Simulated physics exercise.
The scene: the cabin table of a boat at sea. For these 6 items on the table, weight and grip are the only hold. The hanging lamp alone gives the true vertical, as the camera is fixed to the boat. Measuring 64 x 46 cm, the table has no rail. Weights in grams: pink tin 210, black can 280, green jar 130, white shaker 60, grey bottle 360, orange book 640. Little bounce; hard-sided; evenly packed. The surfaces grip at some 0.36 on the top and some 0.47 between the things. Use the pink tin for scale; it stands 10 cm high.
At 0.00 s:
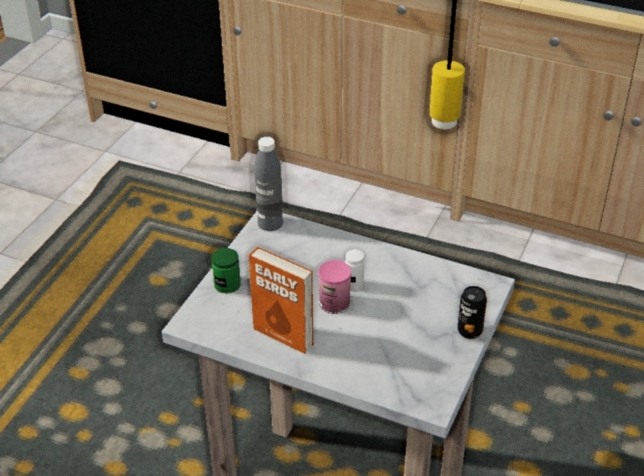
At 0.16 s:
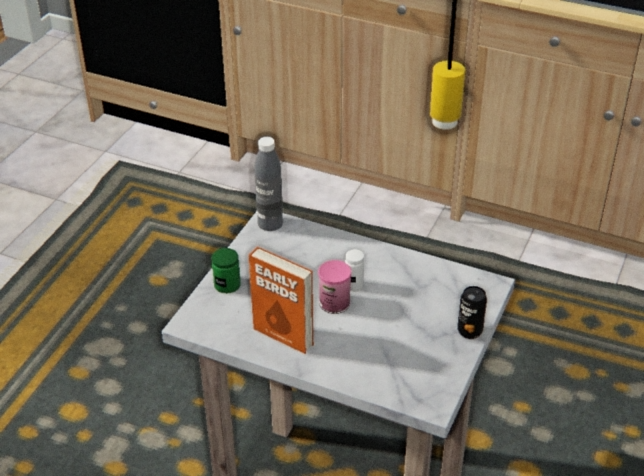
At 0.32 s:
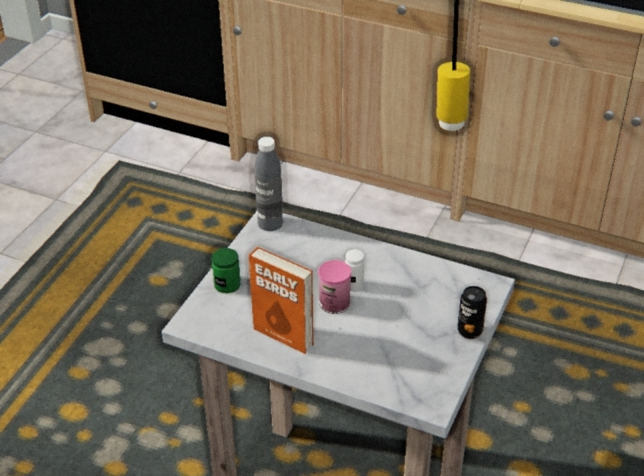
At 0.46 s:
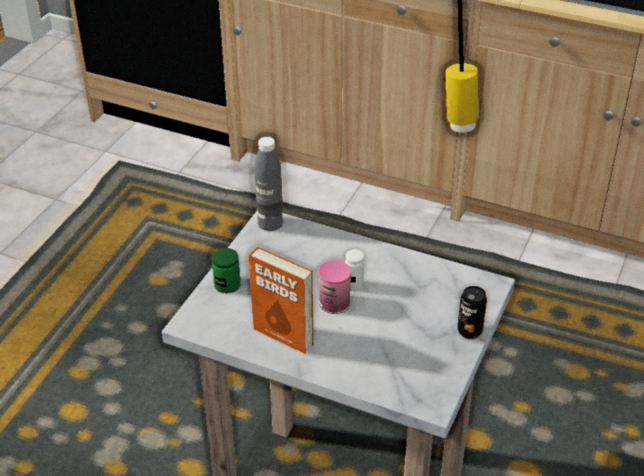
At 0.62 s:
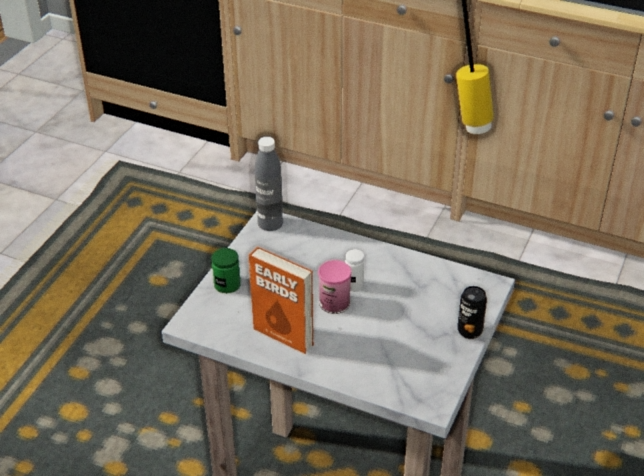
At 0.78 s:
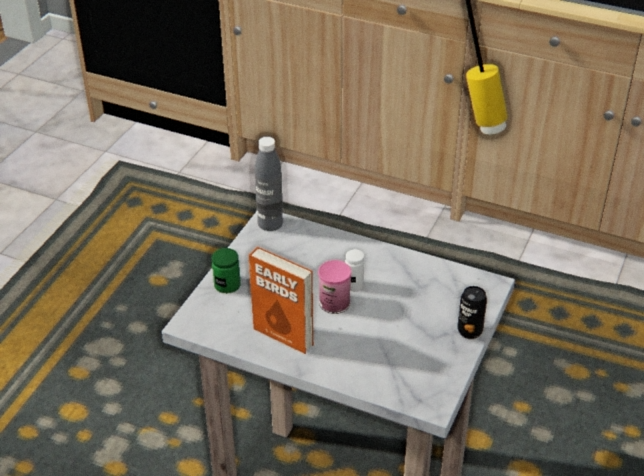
In a boat's cabin with wooden cupboards and a patterned rug, a marble-topped table is seen from above at an angle. On it stand a grey bottle at the back, a green jar and an orange book at left, a pink tin and white shaker near the middle, and a black can at right. The yellow hanging lamp first hangs straight, then swings steadily rightward, while the tabletop items and view stay still.
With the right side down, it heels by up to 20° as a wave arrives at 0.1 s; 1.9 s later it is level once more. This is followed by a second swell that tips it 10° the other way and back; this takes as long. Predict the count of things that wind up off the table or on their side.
A single thing.
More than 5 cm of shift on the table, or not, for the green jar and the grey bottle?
Here the green jar is left in place, and the grey bottle moves off.
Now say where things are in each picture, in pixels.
The first frame shows boat level; pink tin (335, 287); black can (472, 313).
The second frame shows boat level; grey bottle (269, 184); orange book (282, 301).
The third frame shows floor tilted 3°, right side down; green jar (226, 271); white shaker (355, 271).
The fourth frame shows floor tilted 6°, right side down; grey bottle (269, 184); orange book (282, 301).
The fifth frame shows floor tilted 11°, right side down; green jar (226, 271); white shaker (355, 271).
The sixth frame shows floor tilted 16°, right side down; pink tin (335, 287); black can (472, 313).
Around 1.18 s, floor tilted 19°, right side down; grey bottle tipped 30° against what carries it.
Around 1.38 s, floor tilted 15°, right side down; grey bottle on its side.
Around 1.58 s, floor tilted 8°, right side down; grey bottle on its side.
Finally (4.4 s), on their side or leaning hard on the table, grey bottle; the other 5 still in place (within 5 cm). In the last view, pink tin near (335, 287), black can near (472, 313).
